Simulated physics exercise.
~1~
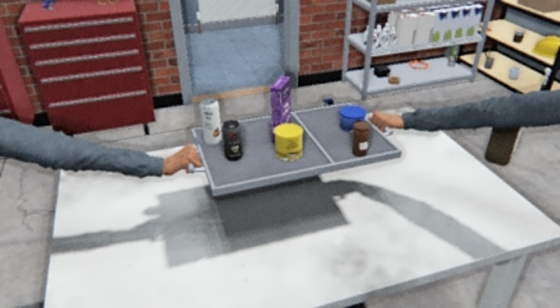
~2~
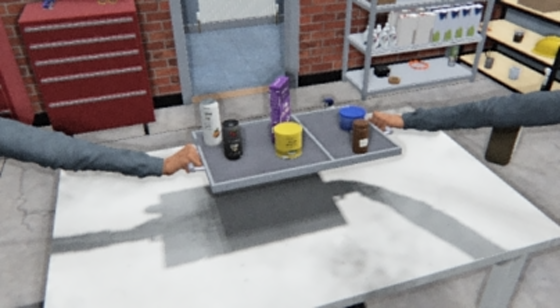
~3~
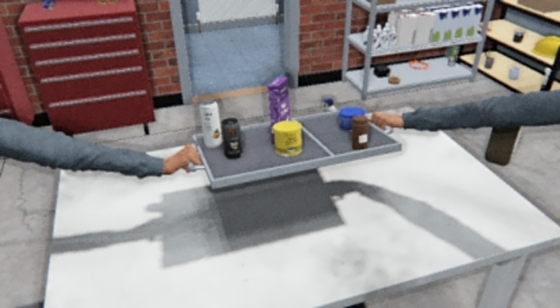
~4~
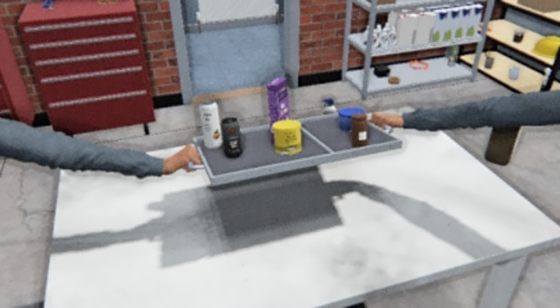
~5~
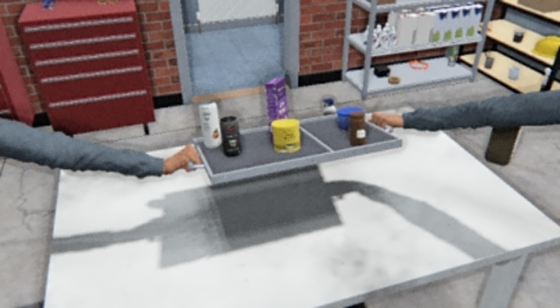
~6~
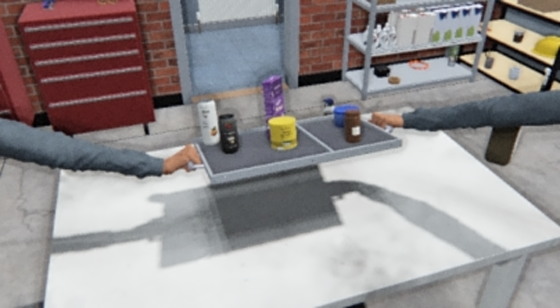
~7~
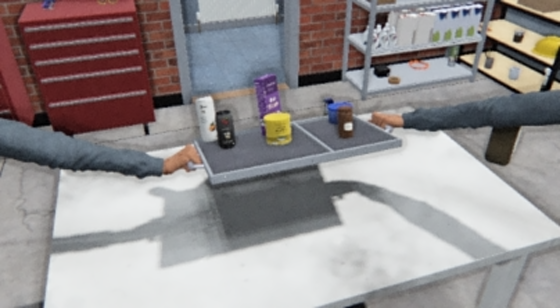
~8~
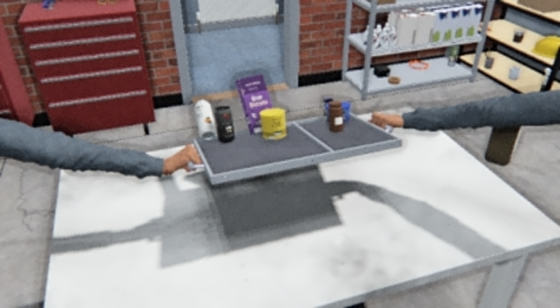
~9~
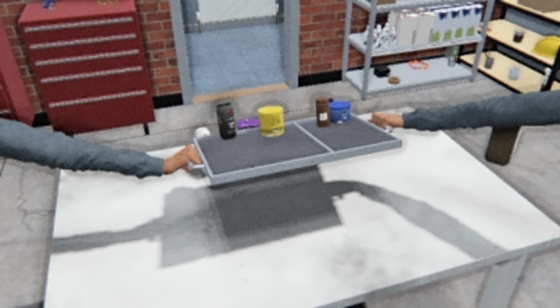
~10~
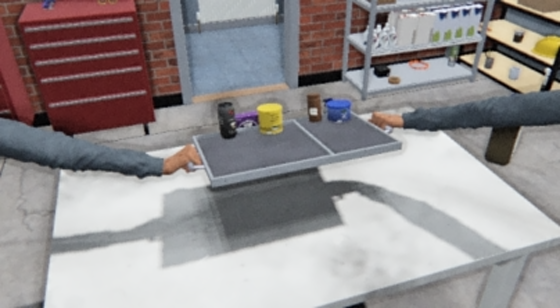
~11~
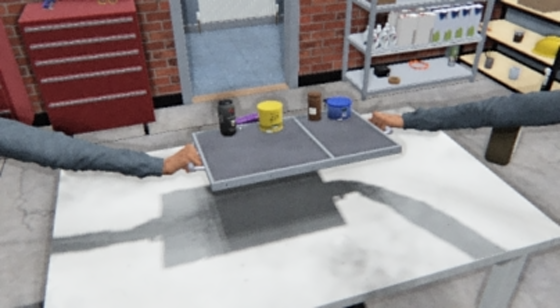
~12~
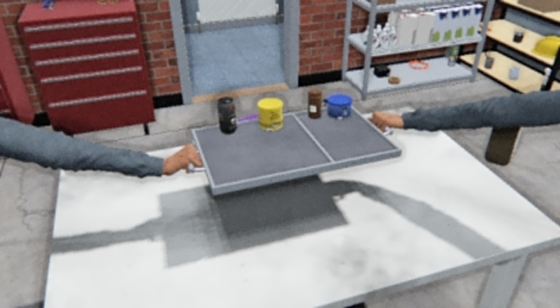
Two hands reach in from the left and right, holding a grey divided tray above a white table in a workshop, seen from slightly above, with a red tool cabinet and shelves behind. On the tray stand a white can, a black can, a tall purple packet, a yellow tin, a blue tub and a brown shaker. The hands tip the far edge down, and the containers slide away towards it. The white can and the purple packet topple over that edge. The tray levels again, with the black can, yellow tin, brown shaker and blue tub still standing along its far side.
